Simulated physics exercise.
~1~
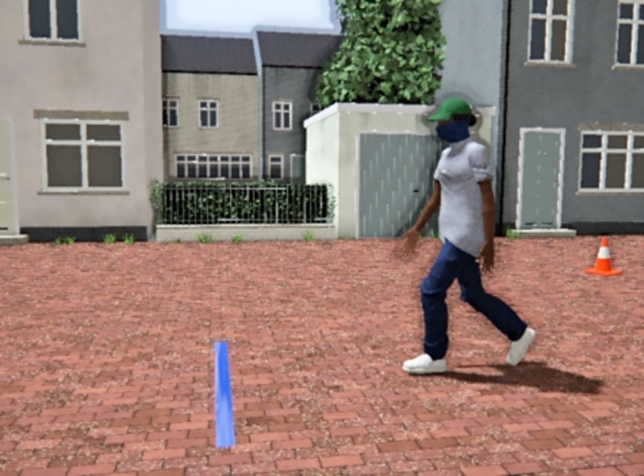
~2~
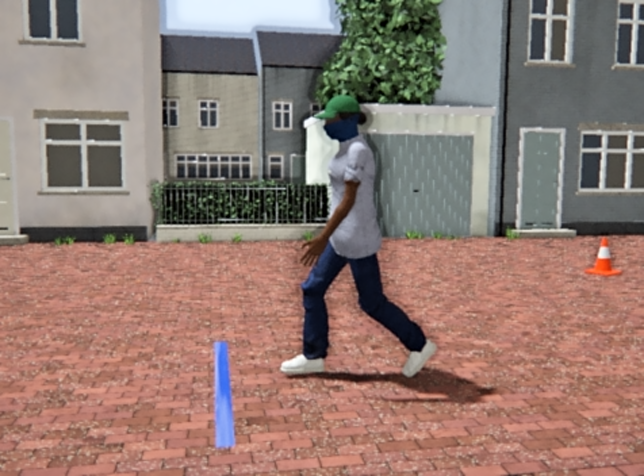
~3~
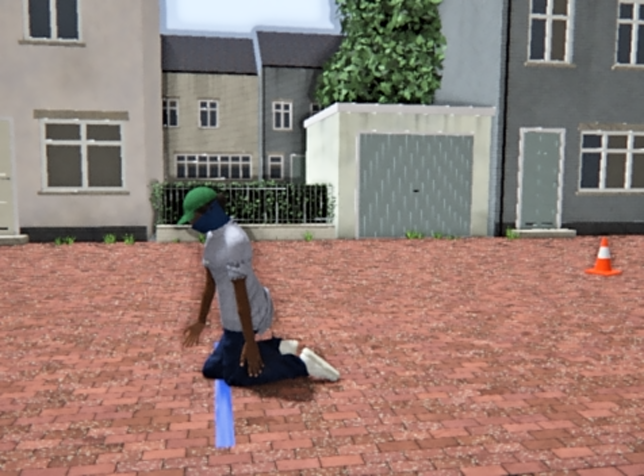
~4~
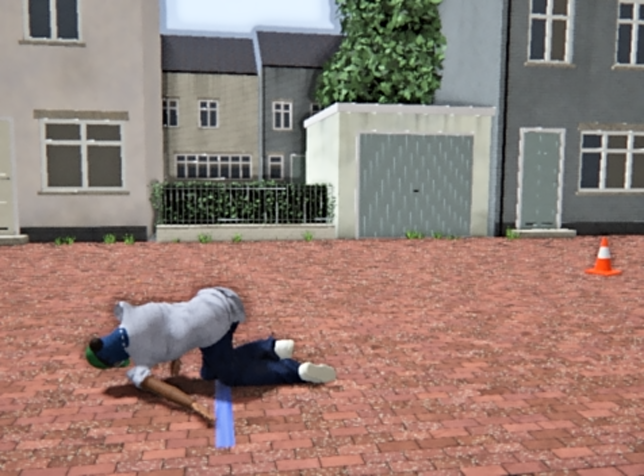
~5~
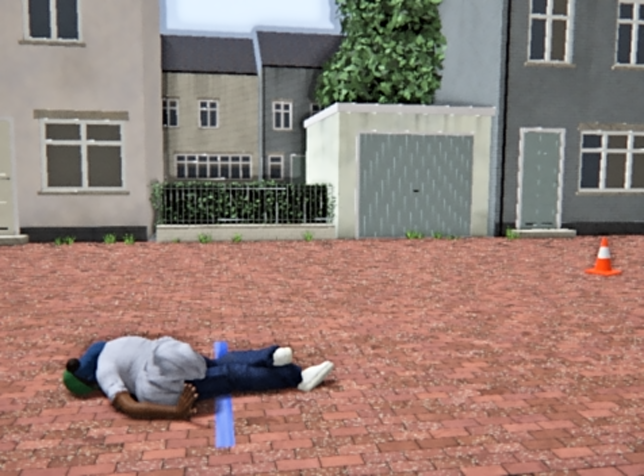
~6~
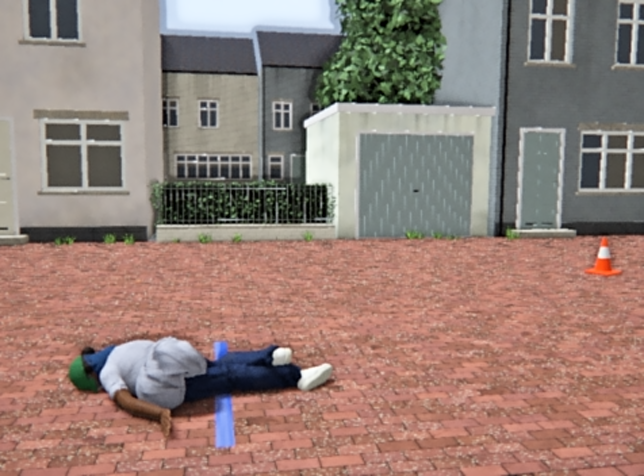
We see a person in a green cap walk left across red brick paving towards a strip of blue tape, sink to the knees, then topple forward and end lying flat, with head, chest and hips past the tape and the legs stretched across it.
